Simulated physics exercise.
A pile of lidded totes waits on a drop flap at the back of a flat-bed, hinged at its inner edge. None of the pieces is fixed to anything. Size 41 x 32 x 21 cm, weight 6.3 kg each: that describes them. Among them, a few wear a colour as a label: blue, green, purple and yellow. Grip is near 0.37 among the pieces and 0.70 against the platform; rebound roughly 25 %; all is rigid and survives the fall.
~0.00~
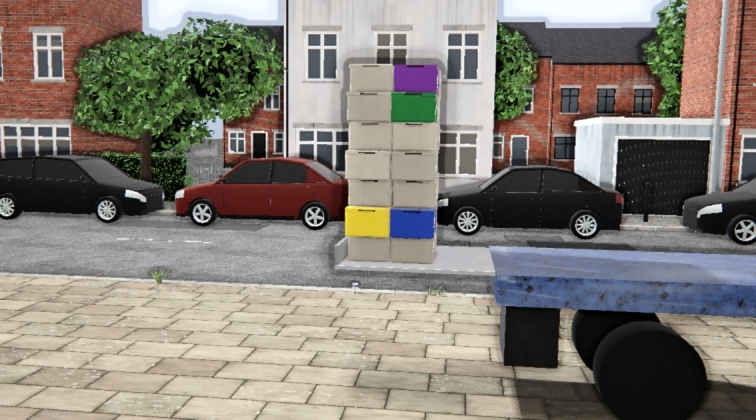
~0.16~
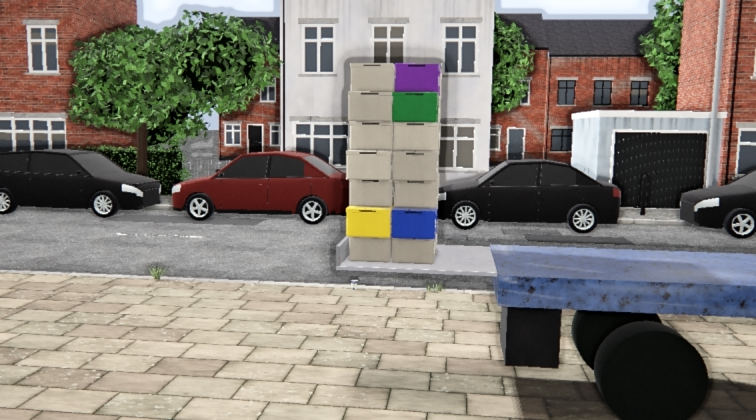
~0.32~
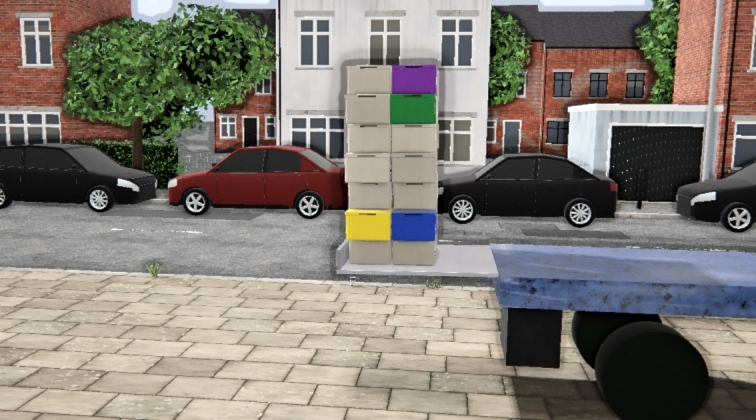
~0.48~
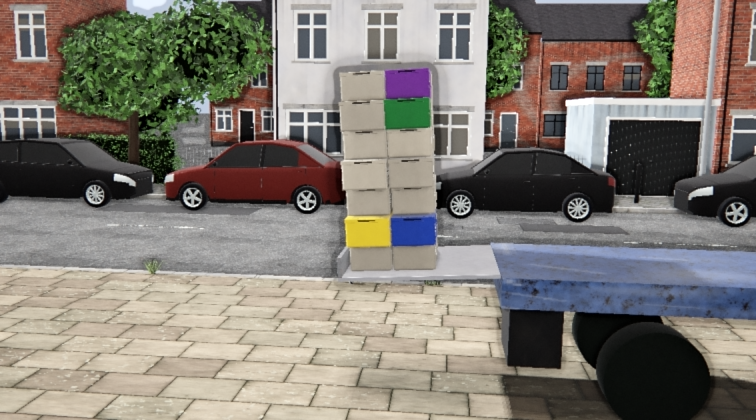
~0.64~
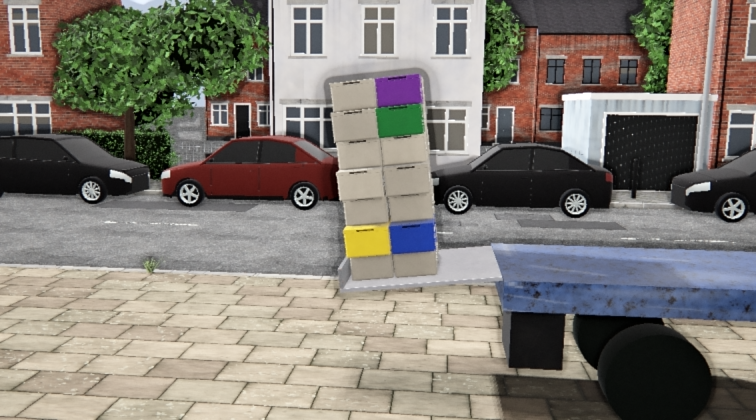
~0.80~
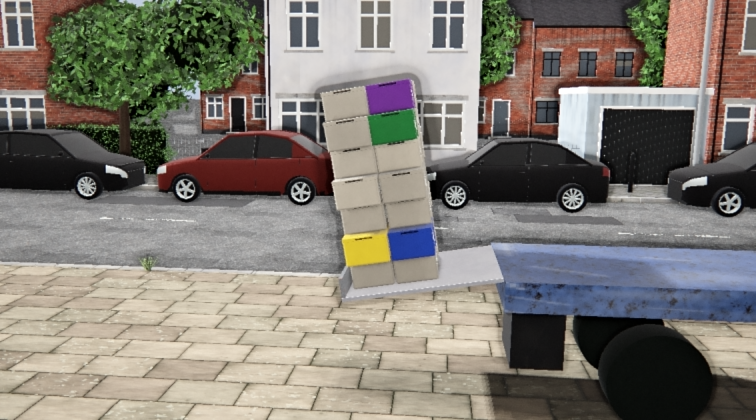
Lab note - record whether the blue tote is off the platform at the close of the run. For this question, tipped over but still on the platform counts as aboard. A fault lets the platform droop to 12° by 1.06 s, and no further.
Result: Not off the platform.
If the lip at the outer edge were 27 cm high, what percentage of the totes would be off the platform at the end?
Result - 60 %.
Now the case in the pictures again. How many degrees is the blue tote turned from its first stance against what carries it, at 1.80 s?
Some 25°.
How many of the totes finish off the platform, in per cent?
About 80% of them.
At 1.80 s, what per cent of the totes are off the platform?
45 %.
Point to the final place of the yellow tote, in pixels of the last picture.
Check around (299, 390) in the last image.
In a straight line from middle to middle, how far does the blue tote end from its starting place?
Roughly 15 centimetres.
Around 1.80 s, slope 12°; 12 of the 28 totes off the platform; blue tote tipped 26°; yellow tote tipped 27°.
Around 2.38 s, slope 12°; 22 of the 28 totes off the platform; blue tote displaced 33 mm; green tote on its side.
Finally (3.1 s), slope 12°; 22 of the 28 totes off the platform; blue tote displaced 33 mm; purple tote upside down; green tote on its side. Seen by the last camera, middles, blue tote near (407, 243), purple tote near (65, 348).
